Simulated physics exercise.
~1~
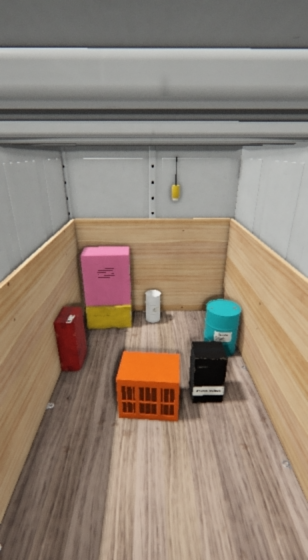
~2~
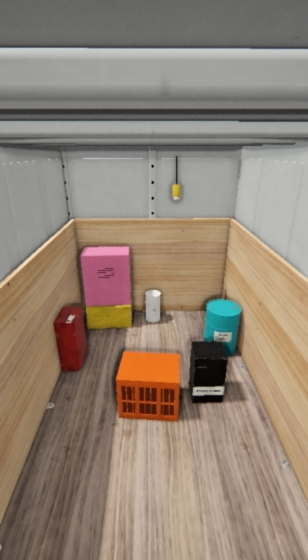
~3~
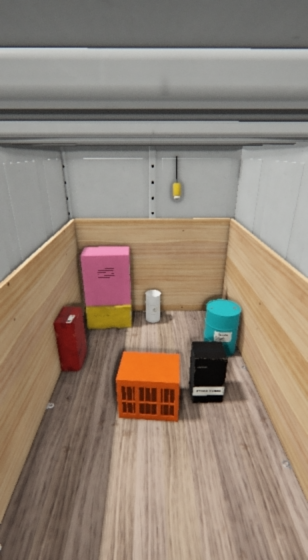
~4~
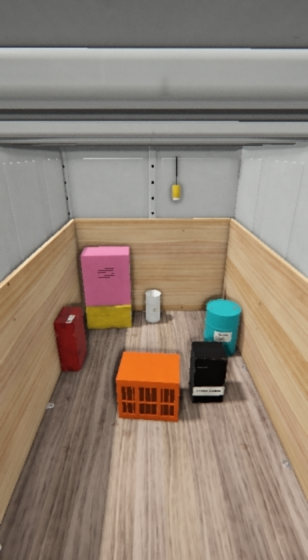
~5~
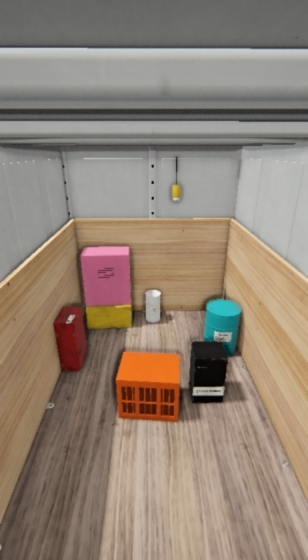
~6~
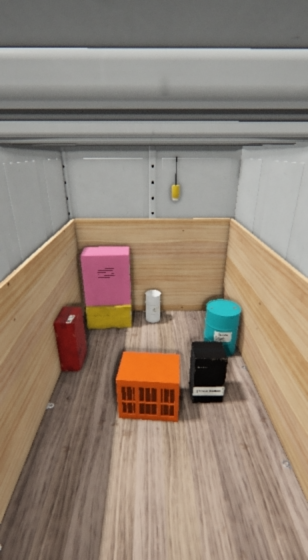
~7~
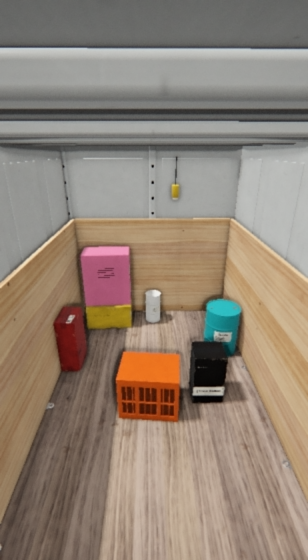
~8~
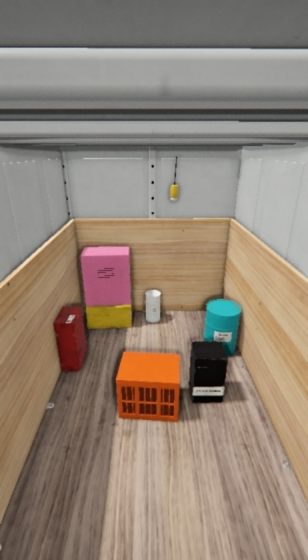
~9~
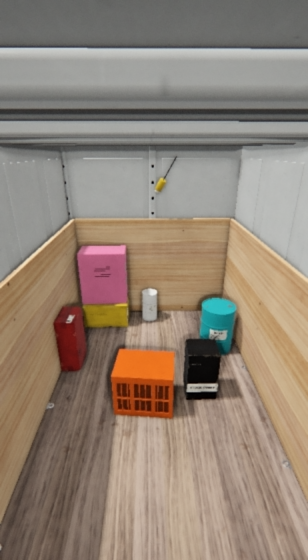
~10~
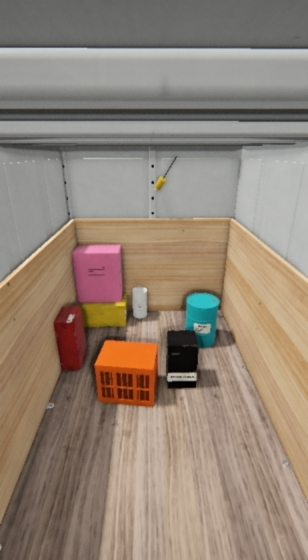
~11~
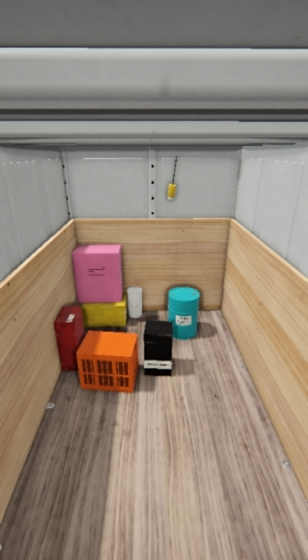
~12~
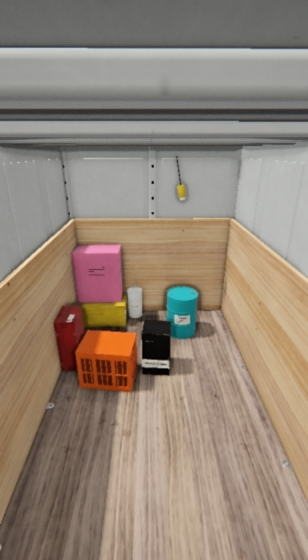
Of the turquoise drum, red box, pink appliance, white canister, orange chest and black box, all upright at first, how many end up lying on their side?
None of them end up on their side. All six are still standing upright at the end, though some have slid to new spots.
